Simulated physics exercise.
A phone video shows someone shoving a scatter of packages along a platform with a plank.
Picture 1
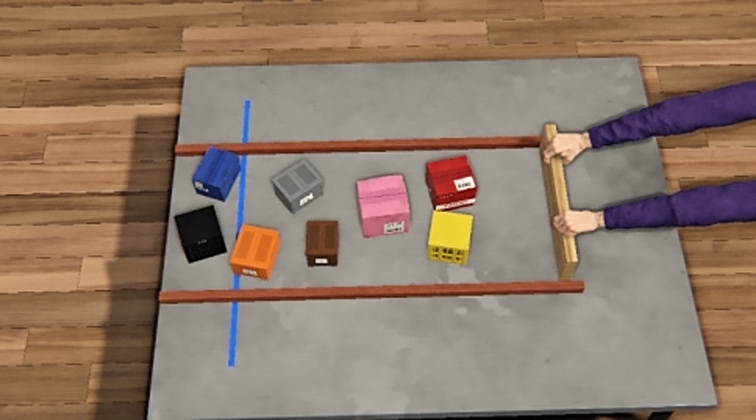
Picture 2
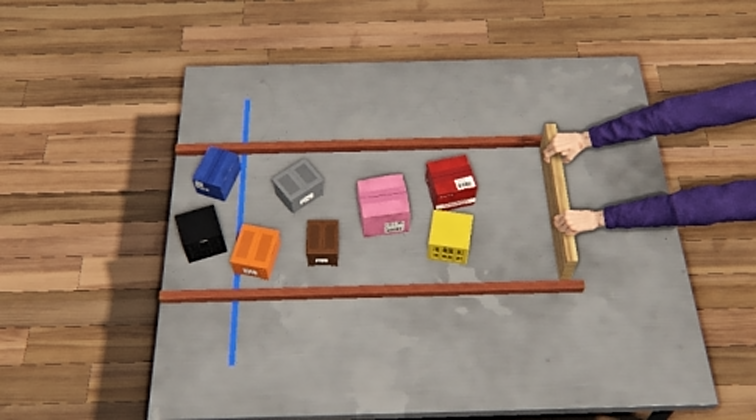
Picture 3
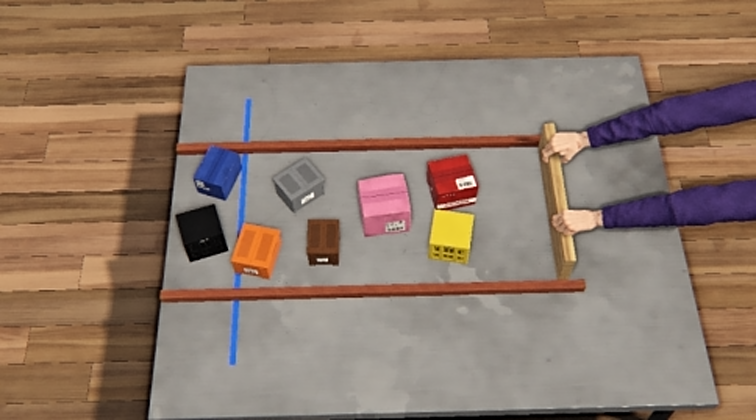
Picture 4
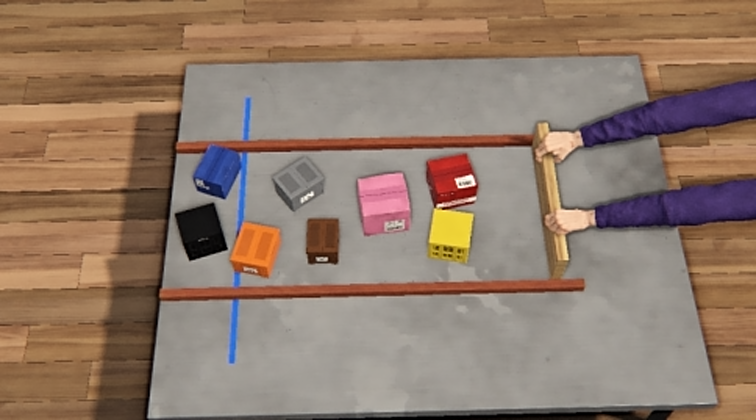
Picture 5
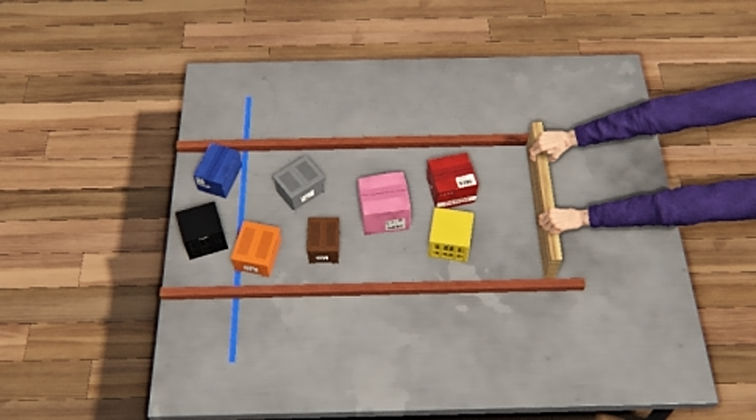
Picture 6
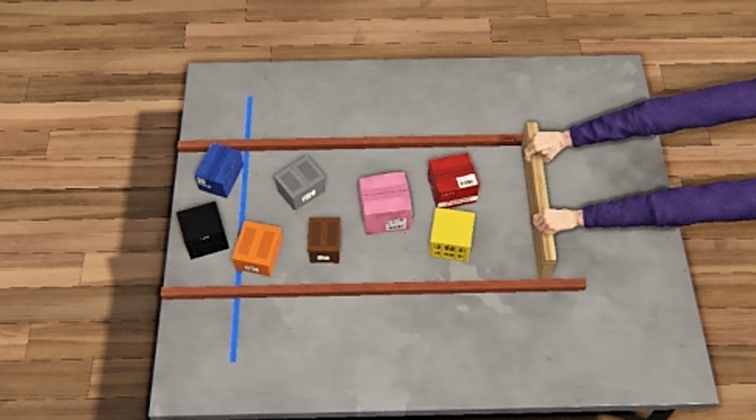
Two hands slide a wooden plank slightly left along a table toward scattered, unmoving packages.
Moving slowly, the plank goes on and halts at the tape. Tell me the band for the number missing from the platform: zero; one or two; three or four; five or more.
That band is three or four.
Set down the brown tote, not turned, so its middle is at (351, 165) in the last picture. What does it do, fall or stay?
Set there, the object keeps its spot.
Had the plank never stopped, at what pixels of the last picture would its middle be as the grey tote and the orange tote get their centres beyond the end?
Middle: Roughly (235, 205); roughly (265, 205).
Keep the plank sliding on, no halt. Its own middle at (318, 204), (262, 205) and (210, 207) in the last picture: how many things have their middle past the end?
The counts would come out as 0, 3 and 6.
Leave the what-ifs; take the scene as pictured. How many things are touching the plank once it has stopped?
At rest, 2 are in contact.
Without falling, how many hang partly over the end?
The count is 3.
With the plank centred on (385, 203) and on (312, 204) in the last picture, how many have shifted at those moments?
Up to then 5, and up to the other point 8.
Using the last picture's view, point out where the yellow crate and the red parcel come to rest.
Final positions - yellow crate around (219, 242), red parcel around (222, 183).
A little later, none off yet; black crate at rest near (203, 231); blue parcel at rest near (219, 170); orange tote at rest near (258, 249).
Next, none off yet; black crate moving near (200, 230); blue parcel at rest near (219, 170); orange tote shifted a little near (240, 251).
When it is over, the number that fall off is three or four; down, orange tote, blue parcel and black crate.
